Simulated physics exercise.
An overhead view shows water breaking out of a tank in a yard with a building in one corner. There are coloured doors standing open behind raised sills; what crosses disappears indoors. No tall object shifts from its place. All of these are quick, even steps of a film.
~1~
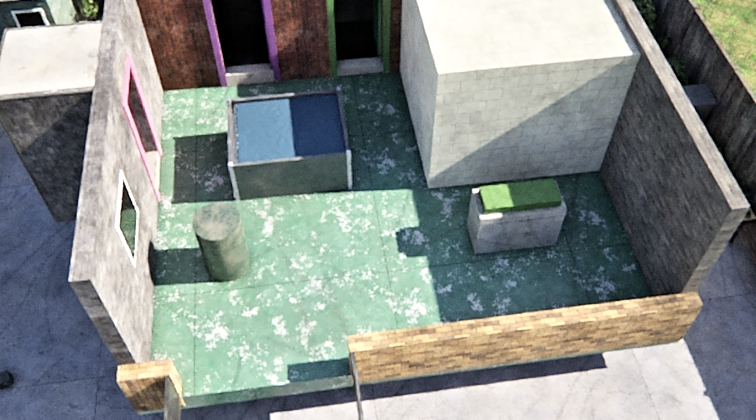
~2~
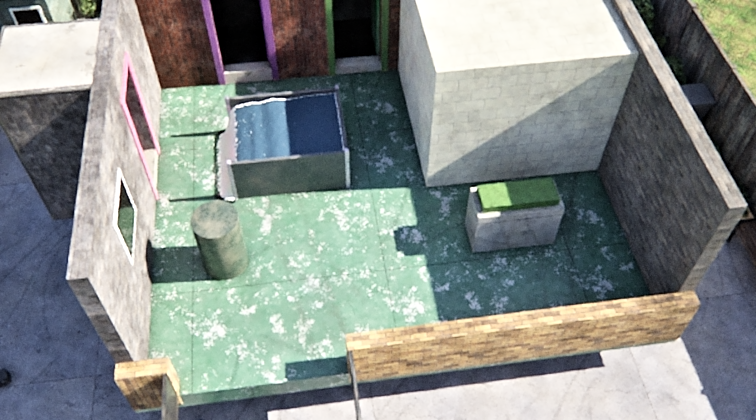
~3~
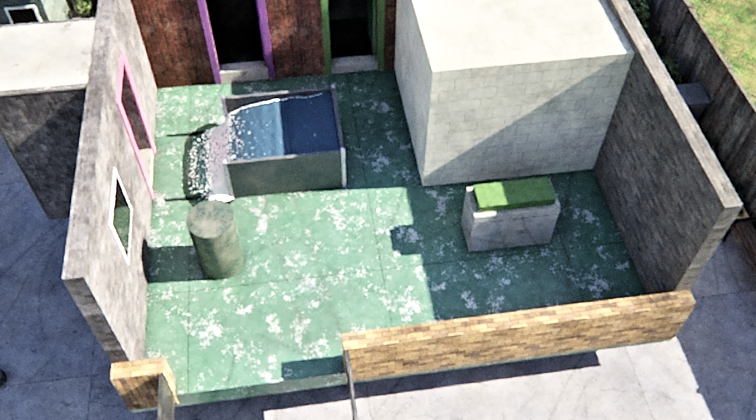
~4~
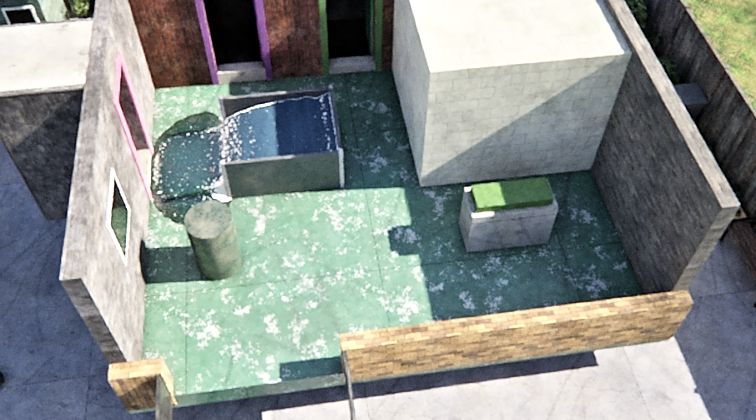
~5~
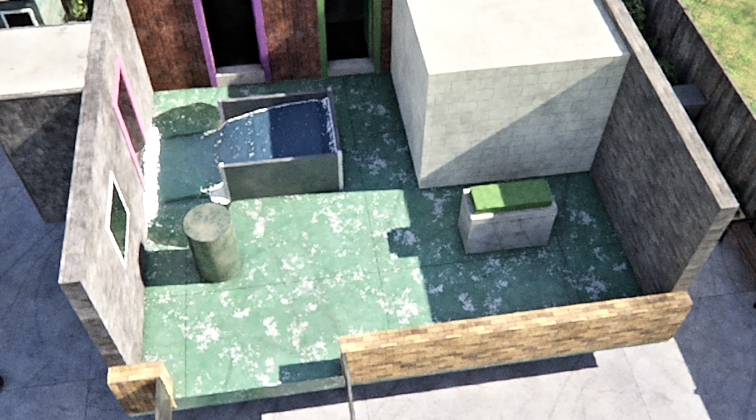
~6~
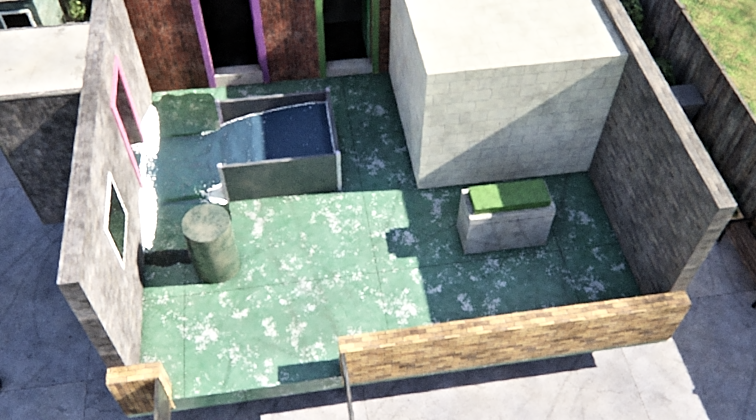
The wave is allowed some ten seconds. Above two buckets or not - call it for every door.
Purple door: Not above two buckets; pink door: Above two buckets; green door: Not above two buckets.
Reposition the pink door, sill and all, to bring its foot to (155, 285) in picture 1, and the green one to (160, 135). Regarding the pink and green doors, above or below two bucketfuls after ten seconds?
Result - pink door does not reach it, green door crosses the line.
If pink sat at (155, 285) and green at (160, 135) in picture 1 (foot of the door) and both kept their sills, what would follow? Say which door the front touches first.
Answer: The green-painted one.
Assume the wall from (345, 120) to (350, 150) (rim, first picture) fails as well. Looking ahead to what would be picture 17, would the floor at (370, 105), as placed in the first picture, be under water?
That spot ends up swamped.
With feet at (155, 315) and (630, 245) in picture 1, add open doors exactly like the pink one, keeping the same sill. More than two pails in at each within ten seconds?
Well, one comes out lower, the other comes out lower.
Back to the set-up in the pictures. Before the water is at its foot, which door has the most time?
Answer: The green-painted one.
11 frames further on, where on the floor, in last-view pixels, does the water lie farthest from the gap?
I reckon the front has reached (140, 387) by then.
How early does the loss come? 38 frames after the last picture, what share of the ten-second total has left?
I'd say about 85 per cent.
A moment on, water covers 20 % of the floor; the purple door not reached, the pink door far over two buckets in, the green door not reached.
Next, water covers 30 % of the floor; the purple door wet at the sill, nothing in, the pink door far over two buckets in, the green door not reached.
Then, water covers 40 % of the floor; the purple door wet at the sill, nothing in, the pink door far over two buckets in, the green door wet at the sill, nothing in.
Later, water covers 65 % of the floor; the purple door wet at the sill, nothing in, the pink door far over two buckets in, the green door wet at the sill, nothing in.
In the end, water covers 85 % of the floor; the purple door wet at the sill, nothing in, the pink door far over two buckets in, the green door wet at the sill, nothing in.
